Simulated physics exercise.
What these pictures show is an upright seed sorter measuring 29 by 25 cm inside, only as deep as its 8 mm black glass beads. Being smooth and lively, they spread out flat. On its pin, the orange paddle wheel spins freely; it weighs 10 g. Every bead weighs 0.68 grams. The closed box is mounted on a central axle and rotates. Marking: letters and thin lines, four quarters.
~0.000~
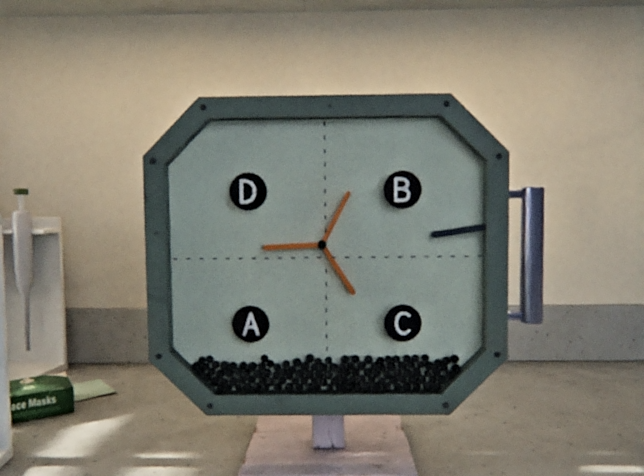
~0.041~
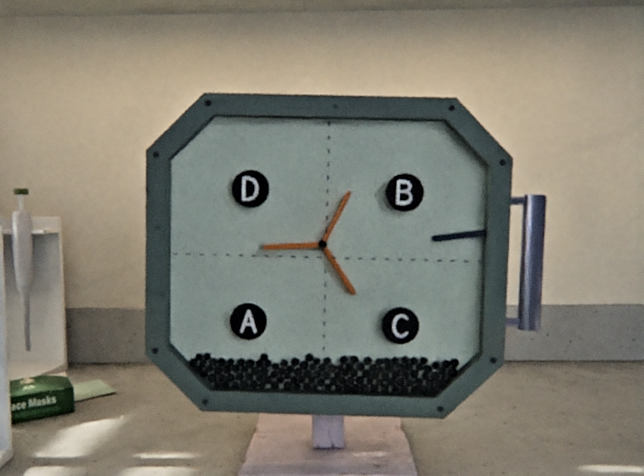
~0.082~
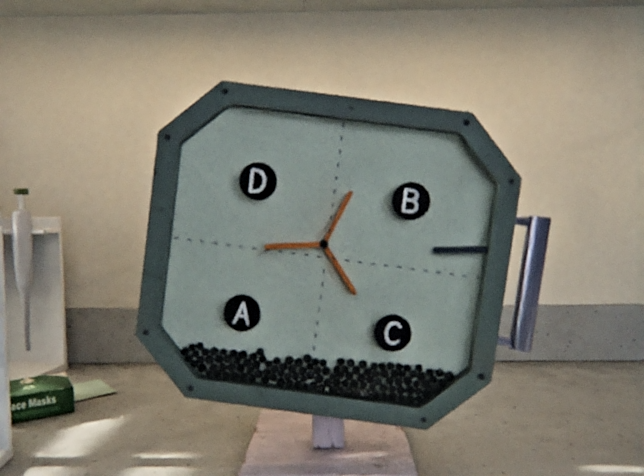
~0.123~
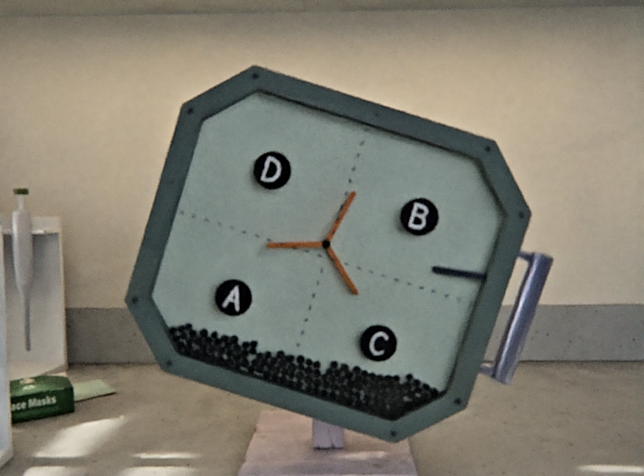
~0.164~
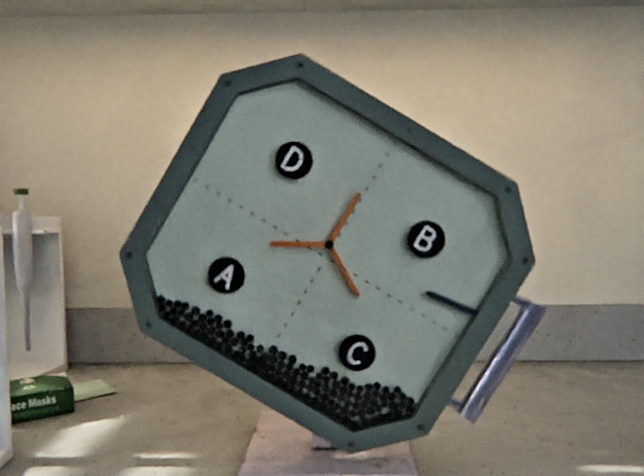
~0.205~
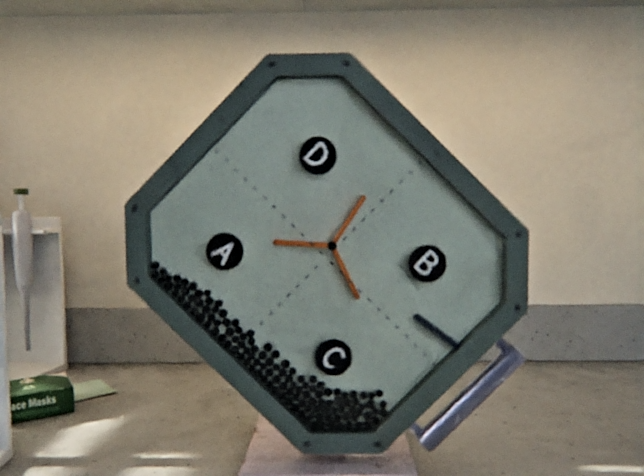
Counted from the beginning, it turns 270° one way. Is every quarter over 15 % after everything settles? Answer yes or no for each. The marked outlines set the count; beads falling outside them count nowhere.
Quarter A - yes; quarter B - no; quarter C - no; quarter D - yes.
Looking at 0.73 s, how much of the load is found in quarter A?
About 0 per cent.
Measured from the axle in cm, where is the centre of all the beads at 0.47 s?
Left: About 11 cm; below: About 5 cm.
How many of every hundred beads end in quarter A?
I'd estimate close to 50 per cent.
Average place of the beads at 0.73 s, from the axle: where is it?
About 6 cm left and 2 cm above.
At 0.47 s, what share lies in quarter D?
Roughly 0 per cent.
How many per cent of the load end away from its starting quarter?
Around 90 per cent, give or take.
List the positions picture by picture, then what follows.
Level; about 120 beads; beads' middle (328, 374); highest (265, 358); orange paddle wheel (322, 245); A (251, 324), B (403, 190), C (403, 323), D (248, 192), in the first picture.
Turned 2° clockwise; beads' middle (326, 374); highest (207, 356), in the second picture.
Turned 8° clockwise; beads' middle (319, 374); highest (200, 346); wall ends (436, 250), in the third picture.
Turned 18° clockwise; beads' middle (307, 372); highest (189, 327); orange paddle wheel (326, 244), in the fourth picture.
Turned 31° clockwise; beads' middle (292, 370); highest (161, 300), in the fifth picture.
Turned 45° clockwise; beads' middle (277, 366); highest (156, 266); orange paddle wheel (332, 246); A (225, 251), B (428, 264), C (334, 357), D (318, 156), in the sixth picture.
After 0.47 s, it stands 134° clockwise; the beads' middle is 11 cm left of and 5 cm below the centre; B 20 %, C 80 %.
After 0.73 s, it has come round 220° clockwise; the beads' middle is 6 cm left of and 2 cm above the centre; B 35 %, C 45 %, D 20 %.
After 0.95 s, it has come round 270° clockwise; the beads' middle is 1 cm right of and 7 cm below the centre; A 45 %, C 15 %, D 40 %.
Settled by 3.6 s, it has come round 270° clockwise; A 50 %, B 0 %, C 0 %, D 50 %.
